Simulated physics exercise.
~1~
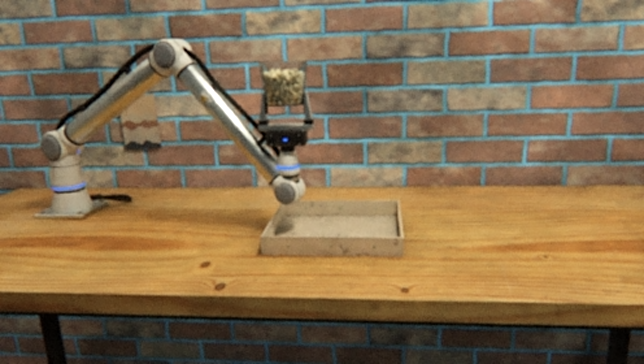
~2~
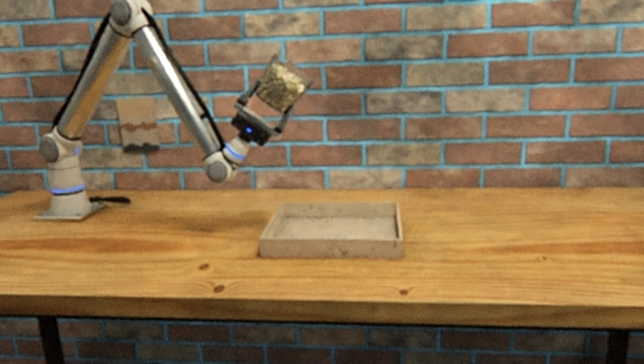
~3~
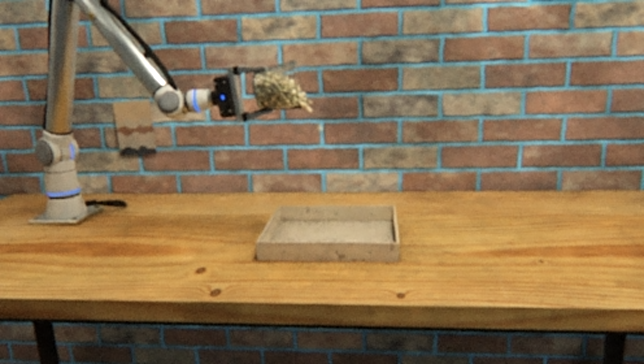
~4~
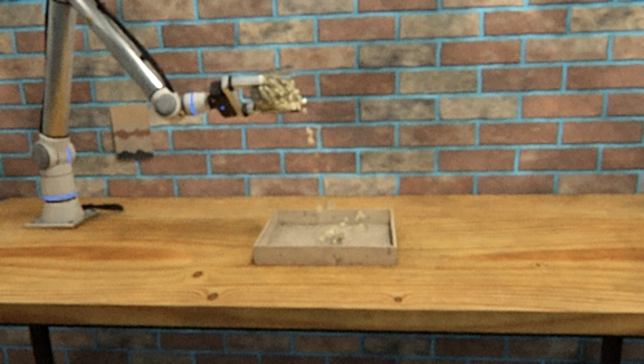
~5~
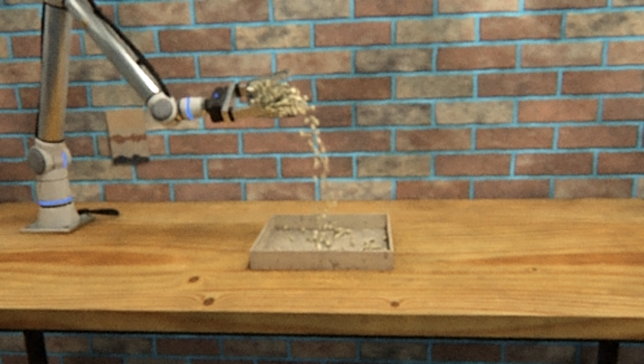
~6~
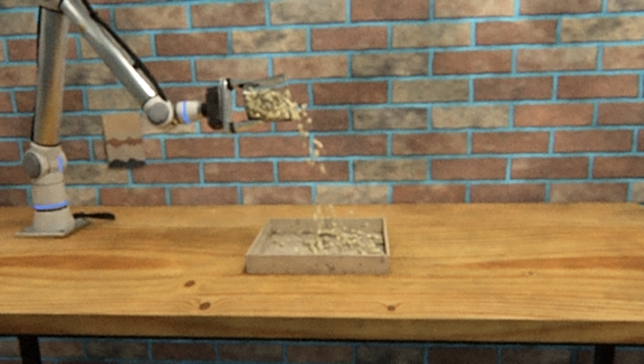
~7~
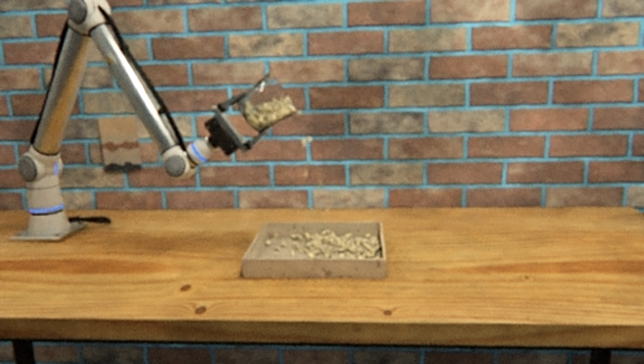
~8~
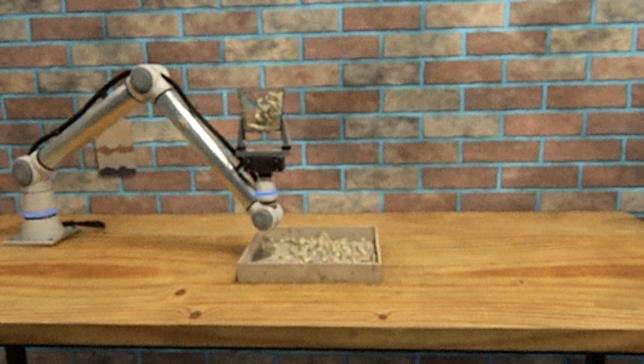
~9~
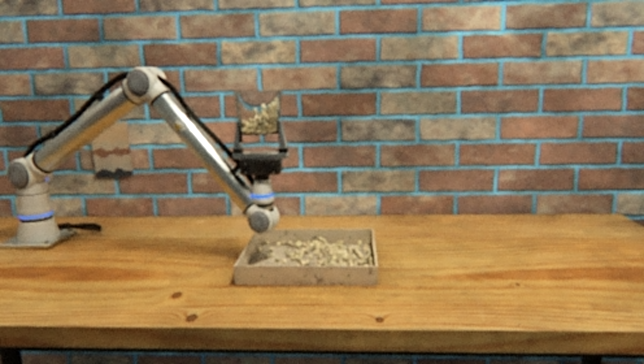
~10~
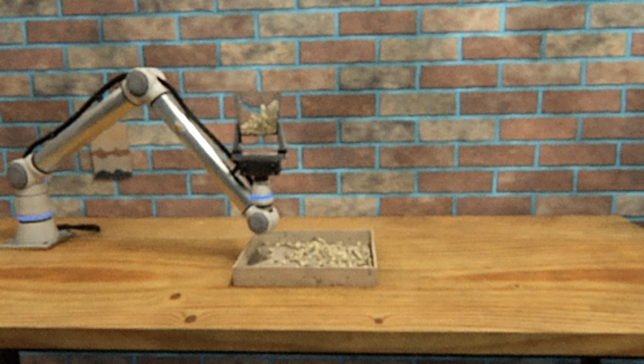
At the start, a jointed robot arm at the left holds an upright clear cup of pale dried beans above a wooden table, near an empty shallow tray, with a brick wall behind. The arm draws the cup back a little to the left and leans it to the right until it lies on its side. Beans begin to fall, then pour in a thin stream and scatter across the tray. The arm swings the cup upright again and lowers it back, ending the pour. Finally it holds still, with beans spread over the tray and a good portion still in the cup.
